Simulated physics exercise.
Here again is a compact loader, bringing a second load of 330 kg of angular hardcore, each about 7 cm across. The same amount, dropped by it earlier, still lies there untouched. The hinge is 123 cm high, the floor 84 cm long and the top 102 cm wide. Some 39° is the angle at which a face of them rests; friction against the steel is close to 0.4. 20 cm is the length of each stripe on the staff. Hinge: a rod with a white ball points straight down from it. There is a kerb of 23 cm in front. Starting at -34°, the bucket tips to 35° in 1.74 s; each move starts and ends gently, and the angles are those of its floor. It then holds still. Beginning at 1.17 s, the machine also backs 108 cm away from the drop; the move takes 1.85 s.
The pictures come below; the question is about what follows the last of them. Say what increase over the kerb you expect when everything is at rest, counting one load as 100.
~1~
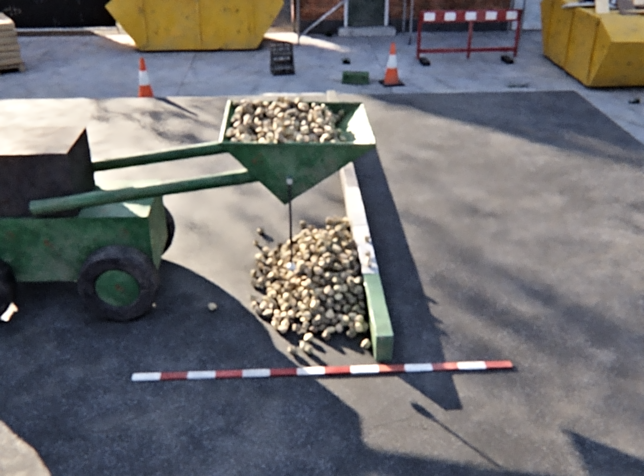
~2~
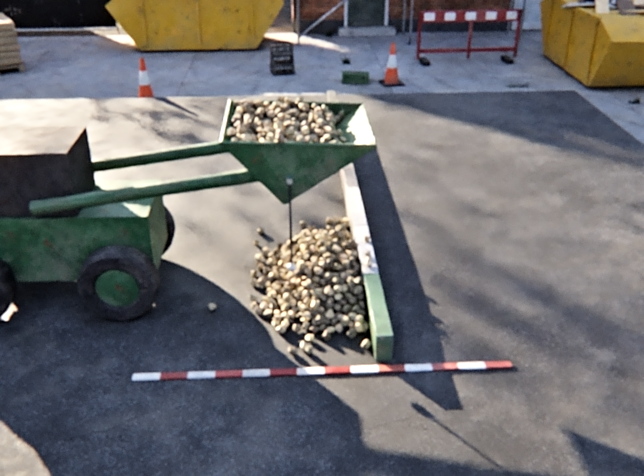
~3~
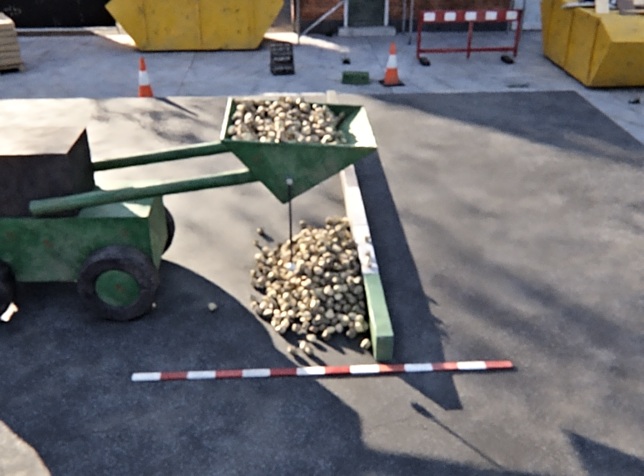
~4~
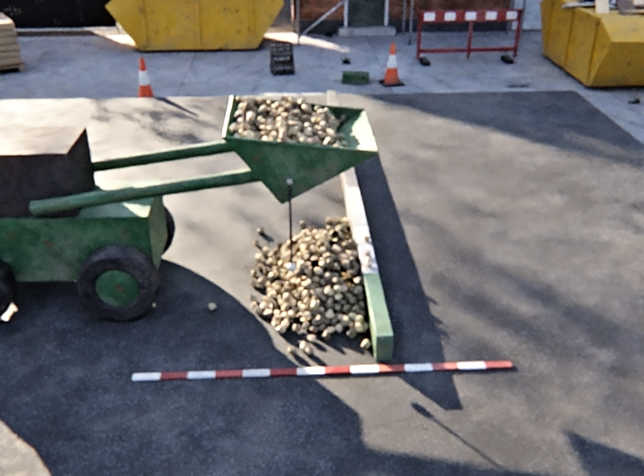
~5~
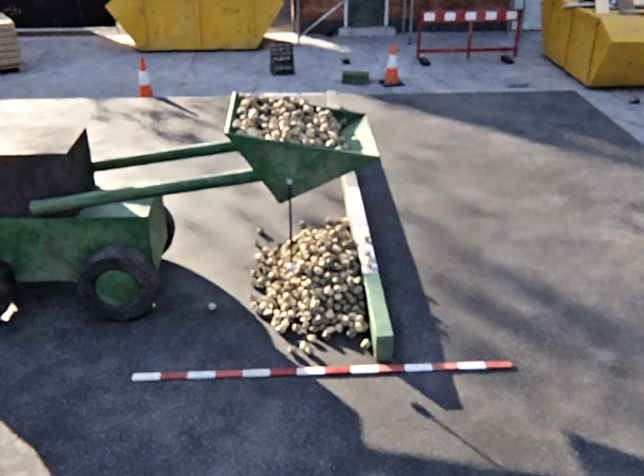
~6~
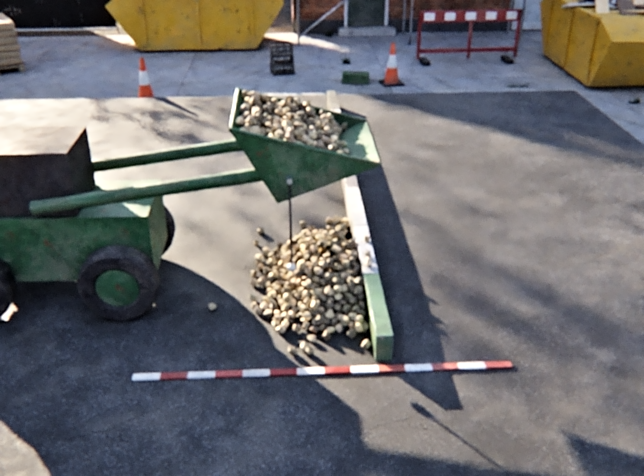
Some 17 per cent is added.
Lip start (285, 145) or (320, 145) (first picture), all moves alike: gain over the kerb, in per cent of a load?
0 % and 0 %.
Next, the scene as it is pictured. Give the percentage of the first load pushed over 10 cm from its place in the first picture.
Close to 5 in a hundred of them.
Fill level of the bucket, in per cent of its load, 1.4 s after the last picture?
Roughly 35 per cent remains inside.
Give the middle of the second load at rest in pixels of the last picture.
In the last view, about pixel (337, 259).
Then, 0.8 s after the last picture the floor is at 24°; in per cent of one load, 98 in the bucket, 102 on this side of the kerb; the foremost stones are at (363, 211).
Then, 1.4 s after the last picture the floor is at 35°; in per cent of one load, 34 in the bucket, 157 on this side of the kerb, 9 over the kerb; the foremost stones are at (411, 264).
Then, 3.0 s after the last picture the floor is at 35°; in per cent of one load, 0 in the bucket, 183 on this side of the kerb, 17 over the kerb; the foremost stones are at (460, 276).
Then, 5.6 s after the last picture the floor is at 35°; in per cent of one load, 0 in the bucket, 183 on this side of the kerb, 17 over the kerb; the foremost stones are at (460, 276). Net gain over the kerb, 17.
